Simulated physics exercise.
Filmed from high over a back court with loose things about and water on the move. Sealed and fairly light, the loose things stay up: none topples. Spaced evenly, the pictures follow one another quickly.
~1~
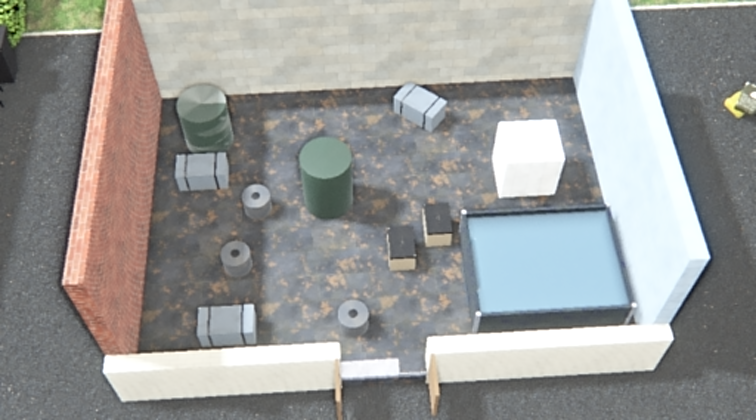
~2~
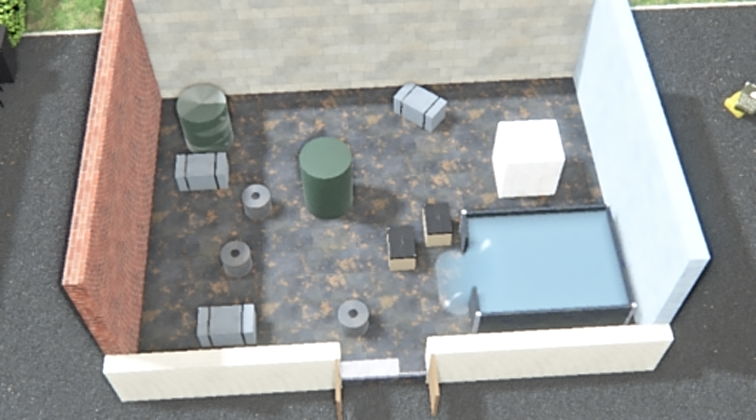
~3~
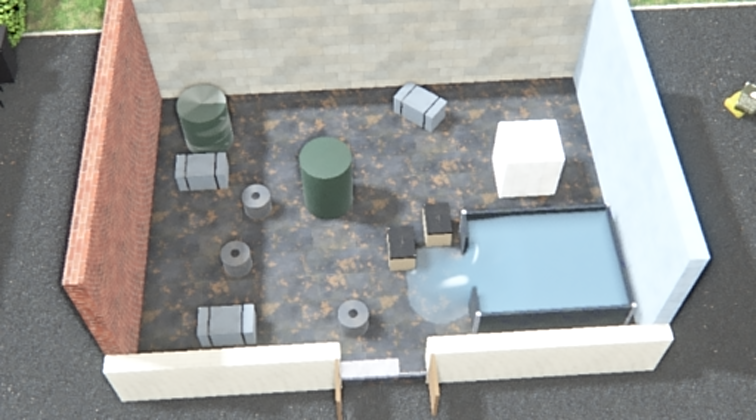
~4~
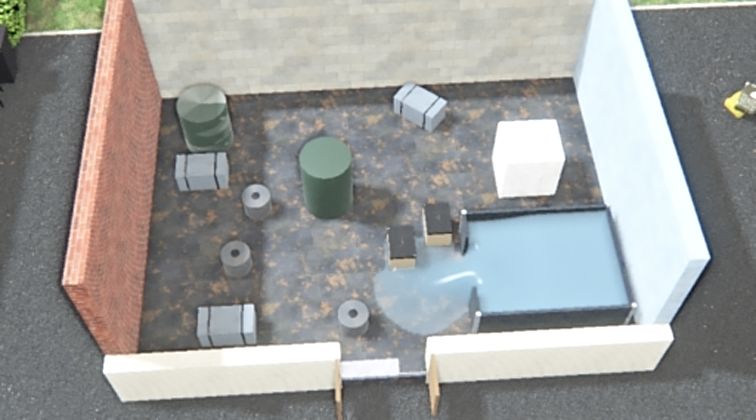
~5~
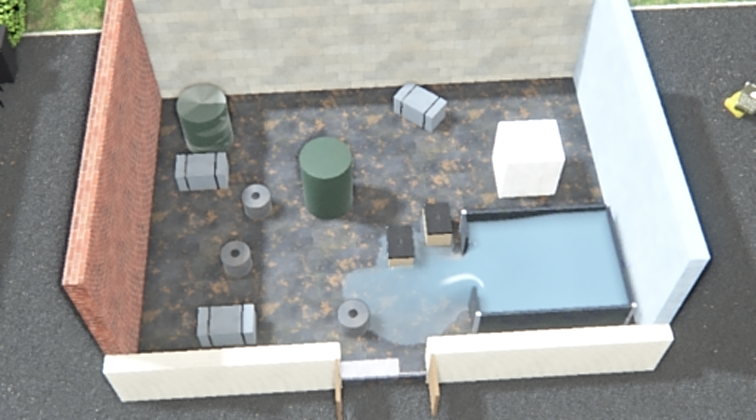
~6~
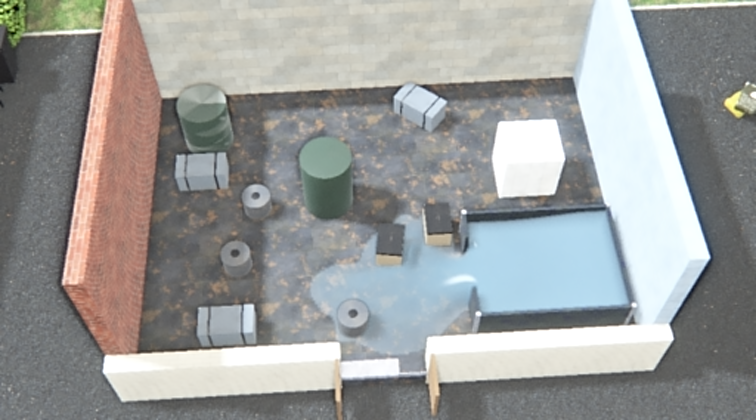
Walled back court with water pouring from the left side of a pool, spreading leftward across the ground and nudging a small box.
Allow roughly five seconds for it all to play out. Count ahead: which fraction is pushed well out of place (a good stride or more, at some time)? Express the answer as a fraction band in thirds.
Fraction band: 1/3 to 2/3.
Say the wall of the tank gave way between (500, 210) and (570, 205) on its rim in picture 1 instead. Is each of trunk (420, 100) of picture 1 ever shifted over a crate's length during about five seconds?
Travels that far.
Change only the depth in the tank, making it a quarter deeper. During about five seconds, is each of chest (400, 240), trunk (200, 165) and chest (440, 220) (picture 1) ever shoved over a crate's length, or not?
Went the distance, fell short, fell short.
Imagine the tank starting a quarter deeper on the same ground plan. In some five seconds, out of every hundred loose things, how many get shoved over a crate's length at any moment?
About 60 in every hundred loose things.
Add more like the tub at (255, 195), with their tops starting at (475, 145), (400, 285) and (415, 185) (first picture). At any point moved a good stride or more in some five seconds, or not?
Here's the rundown: Never gets far, sent far off, and finally never gets far.
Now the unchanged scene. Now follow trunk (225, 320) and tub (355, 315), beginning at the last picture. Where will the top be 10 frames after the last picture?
They end up close to (170, 329) and close to (212, 344).
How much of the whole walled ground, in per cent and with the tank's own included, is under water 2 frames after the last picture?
25 %.
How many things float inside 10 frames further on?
3 in all.
A moment on, 1 of 8 are well off their spots; 0 afloat.
Next, 3 of 8 are well off their spots; 3 afloat.
Later, 4 of 8 are well off their spots; 3 afloat.
In the end, 5 of 8 are well off their spots, and 5 have been at some point; 4 afloat.
